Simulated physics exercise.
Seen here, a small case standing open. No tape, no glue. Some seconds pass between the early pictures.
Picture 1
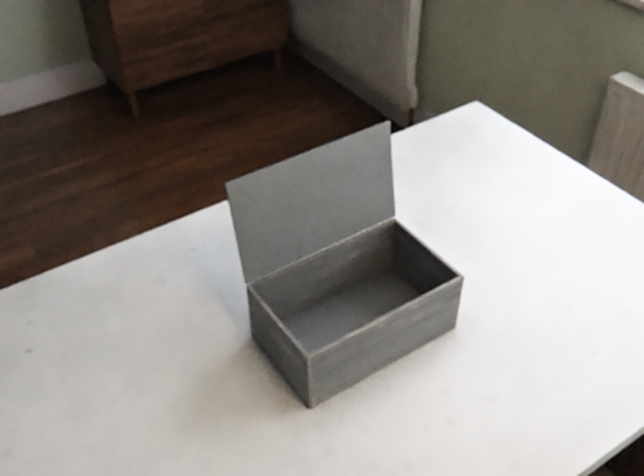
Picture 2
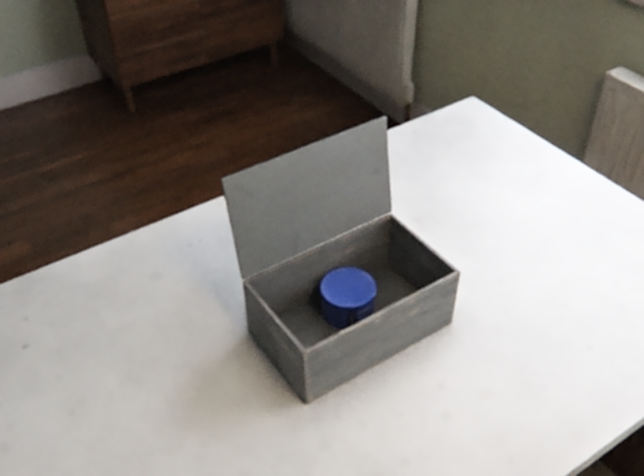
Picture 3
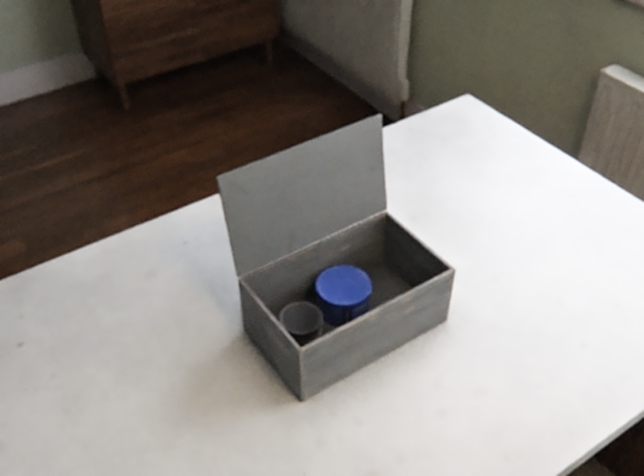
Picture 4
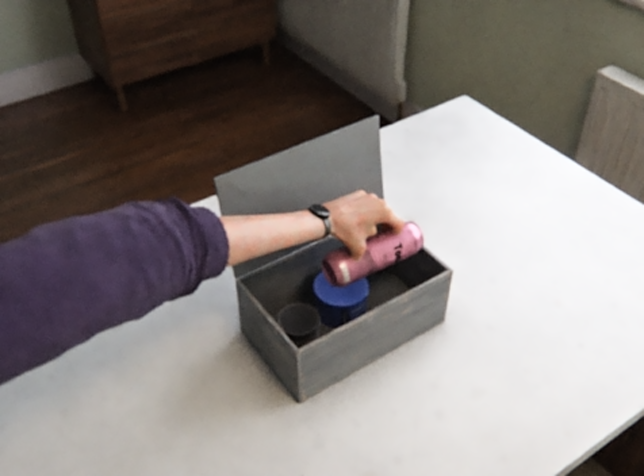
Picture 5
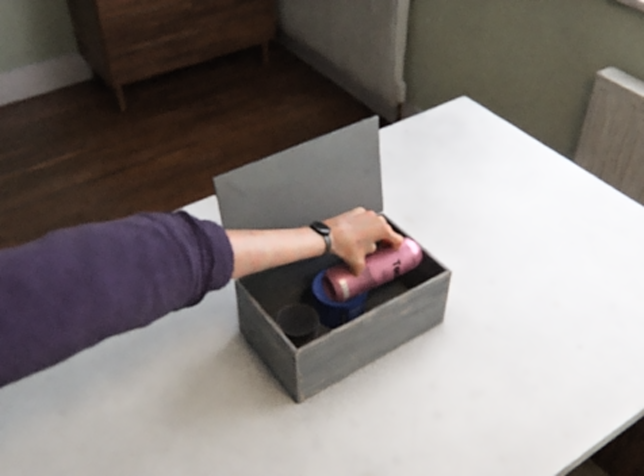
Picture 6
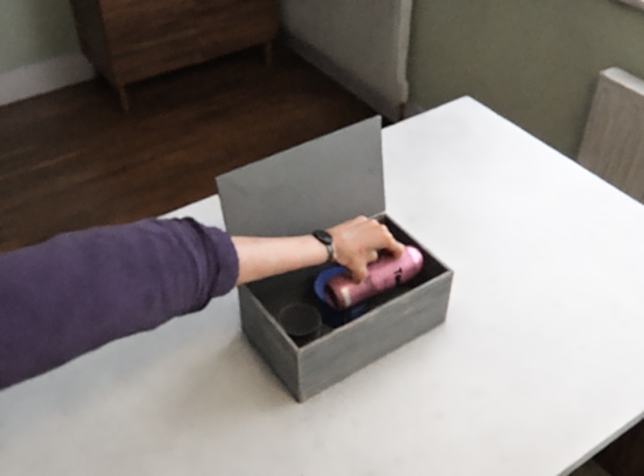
On a white table in a room with a dark wooden floor, seen from above at an angle by a nearly still camera, a small grey box stands open. A blue tub appears inside it, then a small dark cup to its left. From the left, a purple-sleeved arm wearing a dark watch lowers a pink can sideways over the tub, keeping its hand on it.
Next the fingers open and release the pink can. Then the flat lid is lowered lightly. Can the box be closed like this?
The lid sits on the rim.
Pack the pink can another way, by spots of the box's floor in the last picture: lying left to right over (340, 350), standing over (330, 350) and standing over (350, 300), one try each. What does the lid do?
First, it will not close; second, it sits on the rim; third, it is held up.
Then, 0.90 s past the last view, lid starting down; pink can displaced about its own width near (385, 320).
Then, 1.60 s past the last view, lid 56° above the rim; pink can displaced about its own width near (385, 319).
Then, 1.90 s past the last view, lid 20° above the rim; pink can displaced about its own width near (385, 319).
Finally, lid shut; moved from the start, pink can; the other 2 still in place. Final places as the last picture's camera would see them, pink can near (385, 320).
